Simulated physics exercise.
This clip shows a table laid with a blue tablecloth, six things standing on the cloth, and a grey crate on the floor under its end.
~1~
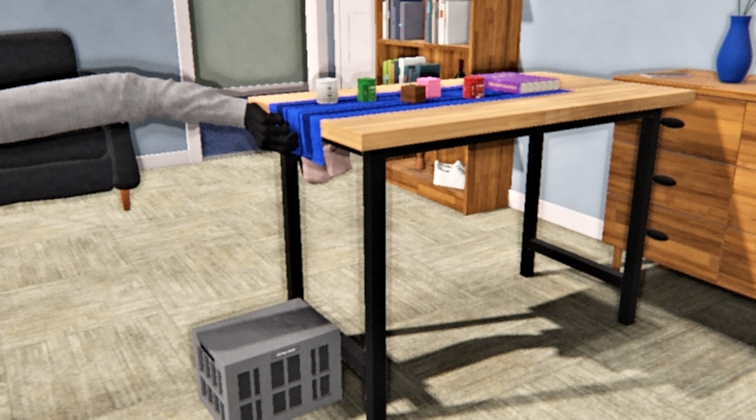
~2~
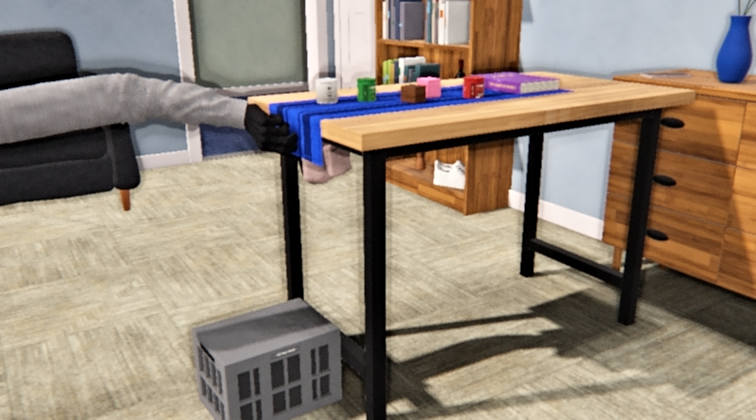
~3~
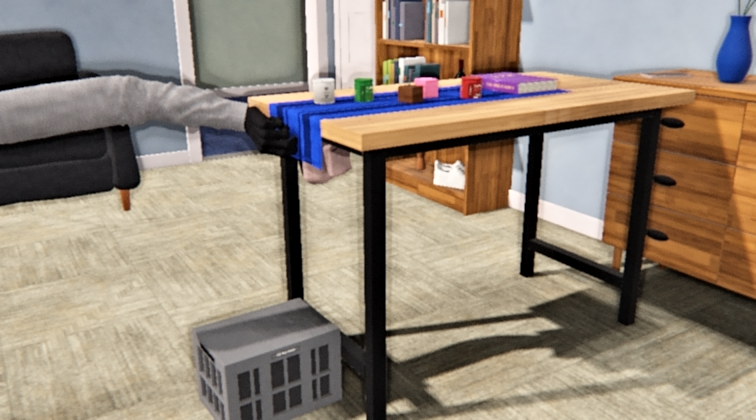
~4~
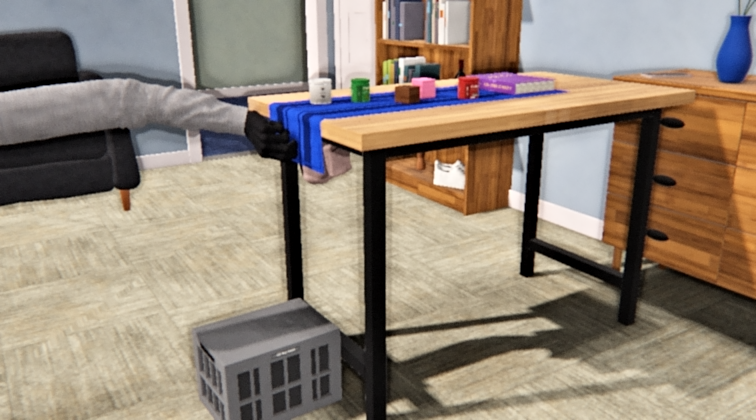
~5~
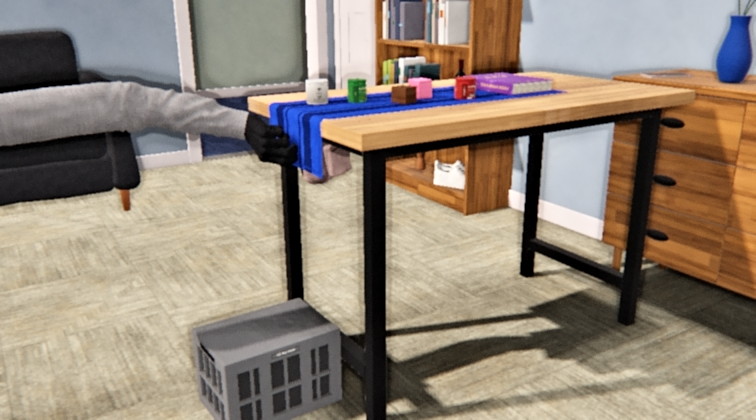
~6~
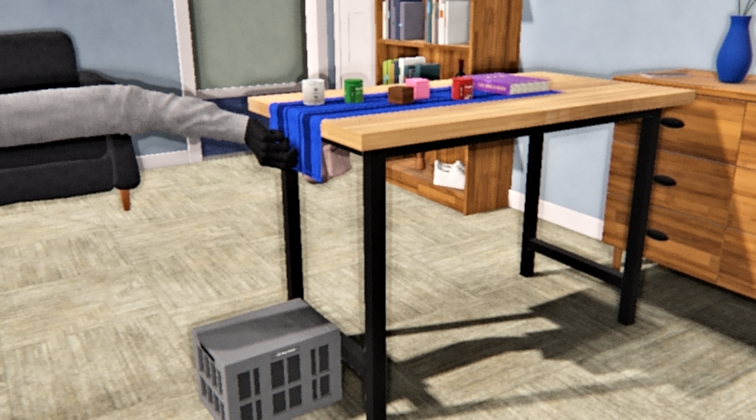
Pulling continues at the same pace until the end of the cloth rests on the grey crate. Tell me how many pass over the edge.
Count them up and you get four things gone over the edge.
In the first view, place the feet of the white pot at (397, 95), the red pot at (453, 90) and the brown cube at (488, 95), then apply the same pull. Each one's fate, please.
In the end the white pot is no longer up there, the red pot is still up there and the brown cube is still up there.
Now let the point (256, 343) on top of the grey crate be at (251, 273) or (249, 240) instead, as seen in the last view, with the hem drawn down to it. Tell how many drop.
It comes to 2 for the first height and 1 for the second.
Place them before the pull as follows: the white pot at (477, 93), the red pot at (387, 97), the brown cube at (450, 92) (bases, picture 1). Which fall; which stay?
In the end the white pot is still on top, the red pot is no longer on top, and the brown cube is still on top.
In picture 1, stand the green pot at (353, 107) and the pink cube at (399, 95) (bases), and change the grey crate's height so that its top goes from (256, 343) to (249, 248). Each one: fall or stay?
The green pot? Lost. The pink cube? Safe.
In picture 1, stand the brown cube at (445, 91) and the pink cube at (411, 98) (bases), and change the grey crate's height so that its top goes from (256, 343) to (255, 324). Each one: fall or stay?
Observed: Brown cube remains seated; pink cube departs.
Soon after, hem near (296, 228); white pot gone.
After that, hem near (296, 281); white pot, green pot and brown cube gone.
In the end, hem on the crate; white pot, green pot, brown cube and pink cube gone. It carries off four.
